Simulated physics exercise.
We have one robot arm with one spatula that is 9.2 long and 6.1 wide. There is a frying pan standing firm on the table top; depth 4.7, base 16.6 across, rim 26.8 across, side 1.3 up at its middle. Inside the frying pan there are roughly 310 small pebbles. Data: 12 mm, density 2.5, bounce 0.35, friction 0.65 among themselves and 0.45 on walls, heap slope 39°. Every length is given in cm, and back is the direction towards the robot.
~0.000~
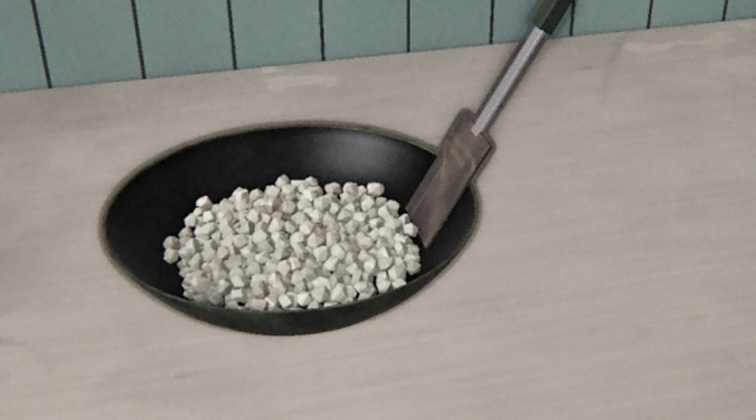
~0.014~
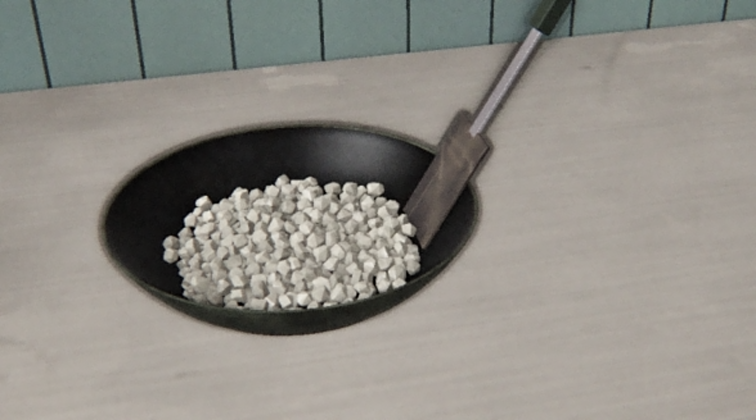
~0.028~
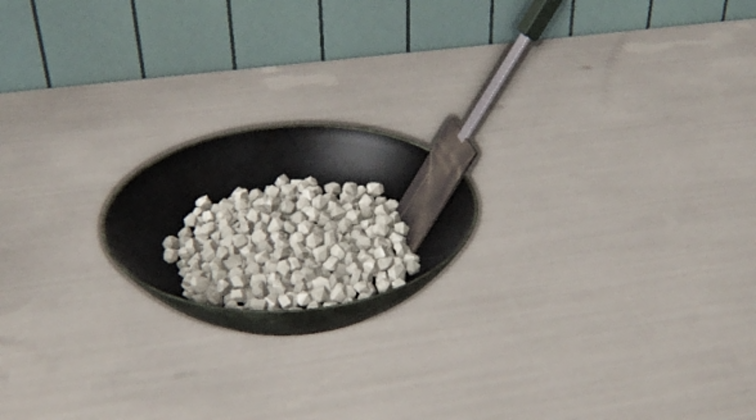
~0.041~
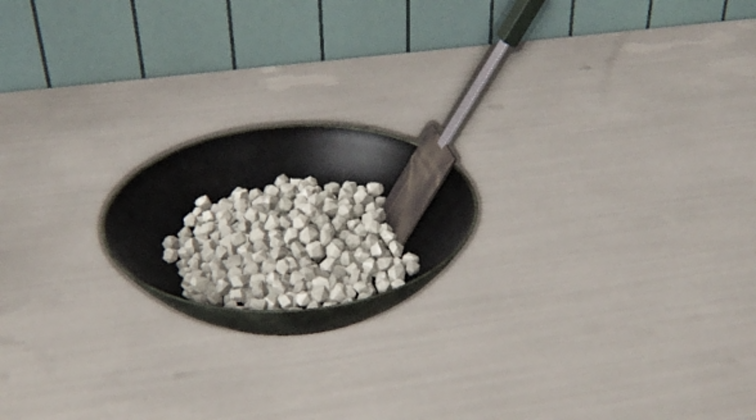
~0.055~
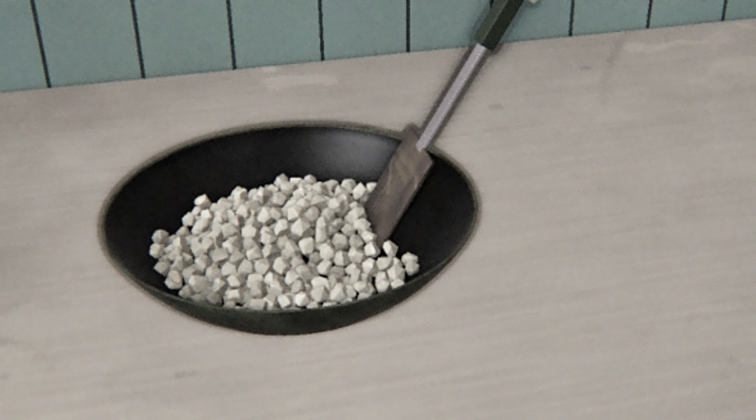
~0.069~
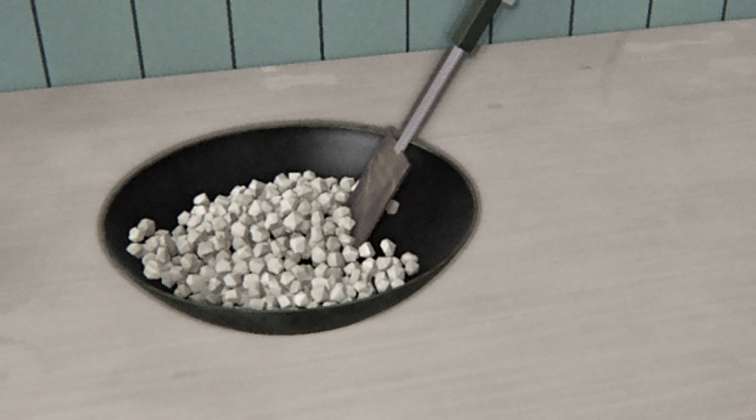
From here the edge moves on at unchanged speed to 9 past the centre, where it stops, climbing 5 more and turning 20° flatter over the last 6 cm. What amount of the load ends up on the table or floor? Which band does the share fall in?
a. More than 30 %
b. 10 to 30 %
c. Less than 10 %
10 to 30 % (b).
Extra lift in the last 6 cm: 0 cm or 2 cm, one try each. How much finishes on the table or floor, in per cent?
Estimates, in order: 15 % then 30 %.
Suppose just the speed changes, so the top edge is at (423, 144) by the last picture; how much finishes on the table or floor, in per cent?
Some 15 percent.
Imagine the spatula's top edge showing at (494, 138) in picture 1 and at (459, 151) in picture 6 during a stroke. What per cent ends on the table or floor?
It works out to about 5 %, more or less.
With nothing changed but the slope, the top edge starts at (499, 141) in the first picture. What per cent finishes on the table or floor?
Roughly 15 percent ends on the table or floor.
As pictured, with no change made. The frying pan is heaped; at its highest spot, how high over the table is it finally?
Some 5.5 cm.
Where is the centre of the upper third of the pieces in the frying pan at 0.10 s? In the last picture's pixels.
Near (230, 233).
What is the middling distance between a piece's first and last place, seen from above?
Near 4 cm, measured level.
After 0.10 s, sloping 59°, highest piece 7 above the table; 310 in the frying pan, 1 on the blade or in flight.
After 0.14 s, sloping 54°, highest piece 10 above the table; 307 in the frying pan, 4 on the blade or in flight.
After 0.35 s, sloping 39°, highest piece 35 above the table; 263 in the frying pan, 28 on the table or floor, 20 on the blade or in flight.
After 1.40 s, sloping 39°, highest piece 6 above the table; 263 in the frying pan, 48 on the table or floor.
In the end, 263 in the frying pan, 48 on the table or floor. That is 15 % on the table or floor.
